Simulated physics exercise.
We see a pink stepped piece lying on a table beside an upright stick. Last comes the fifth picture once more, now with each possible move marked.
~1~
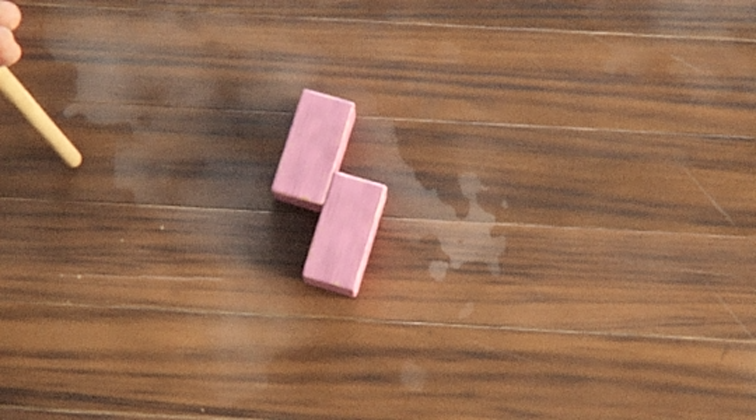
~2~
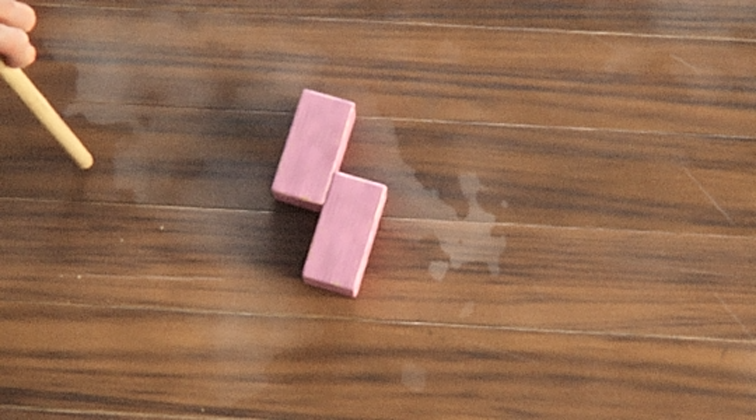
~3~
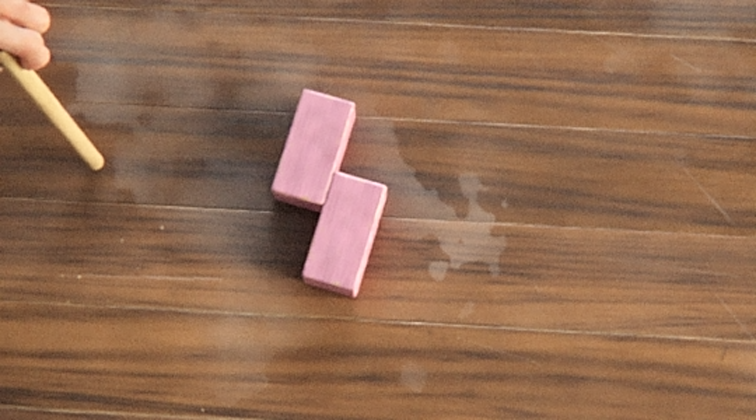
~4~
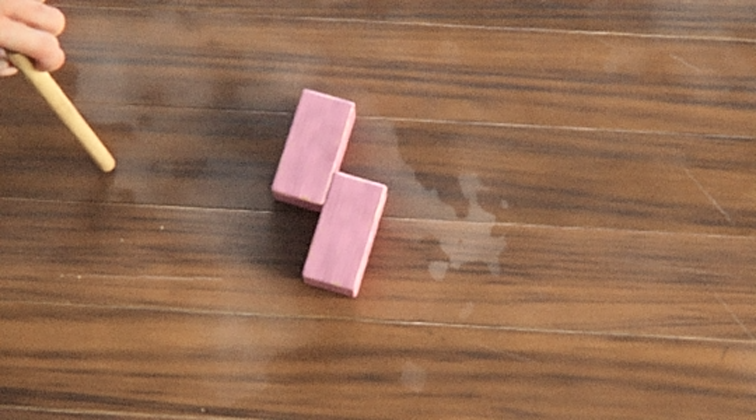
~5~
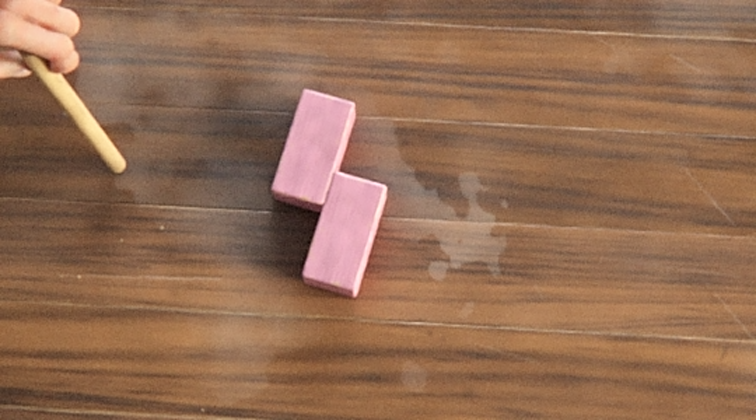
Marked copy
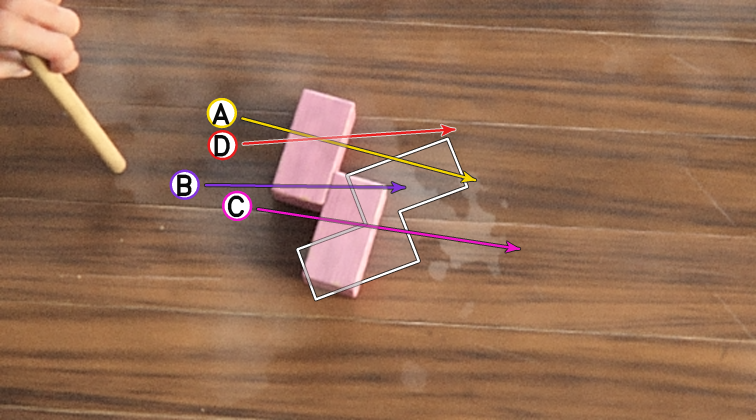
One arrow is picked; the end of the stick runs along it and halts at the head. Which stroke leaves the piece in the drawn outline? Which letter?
Take D.
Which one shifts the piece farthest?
That is B.
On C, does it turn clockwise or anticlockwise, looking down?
Anticlockwise.
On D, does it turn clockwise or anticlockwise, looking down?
On that stroke, clockwise.
On the marked copy, A from (242, 118) to (475, 180); B from (206, 185) to (405, 188); C from (258, 209) to (519, 249); D from (244, 144) to (454, 129).
Taking D. A third of the way, foot of the stick (319, 139), piece (346, 149).
Two thirds of the way, foot of the stick (395, 134), piece (394, 163).
When it is over, foot of the stick (454, 130), piece (407, 170); it fills the outline.
As for the rest, A leaves the piece out of the outline, at (434, 207); B leaves the piece out of the outline, at (462, 176); C leaves the piece out of the outline, at (374, 173).
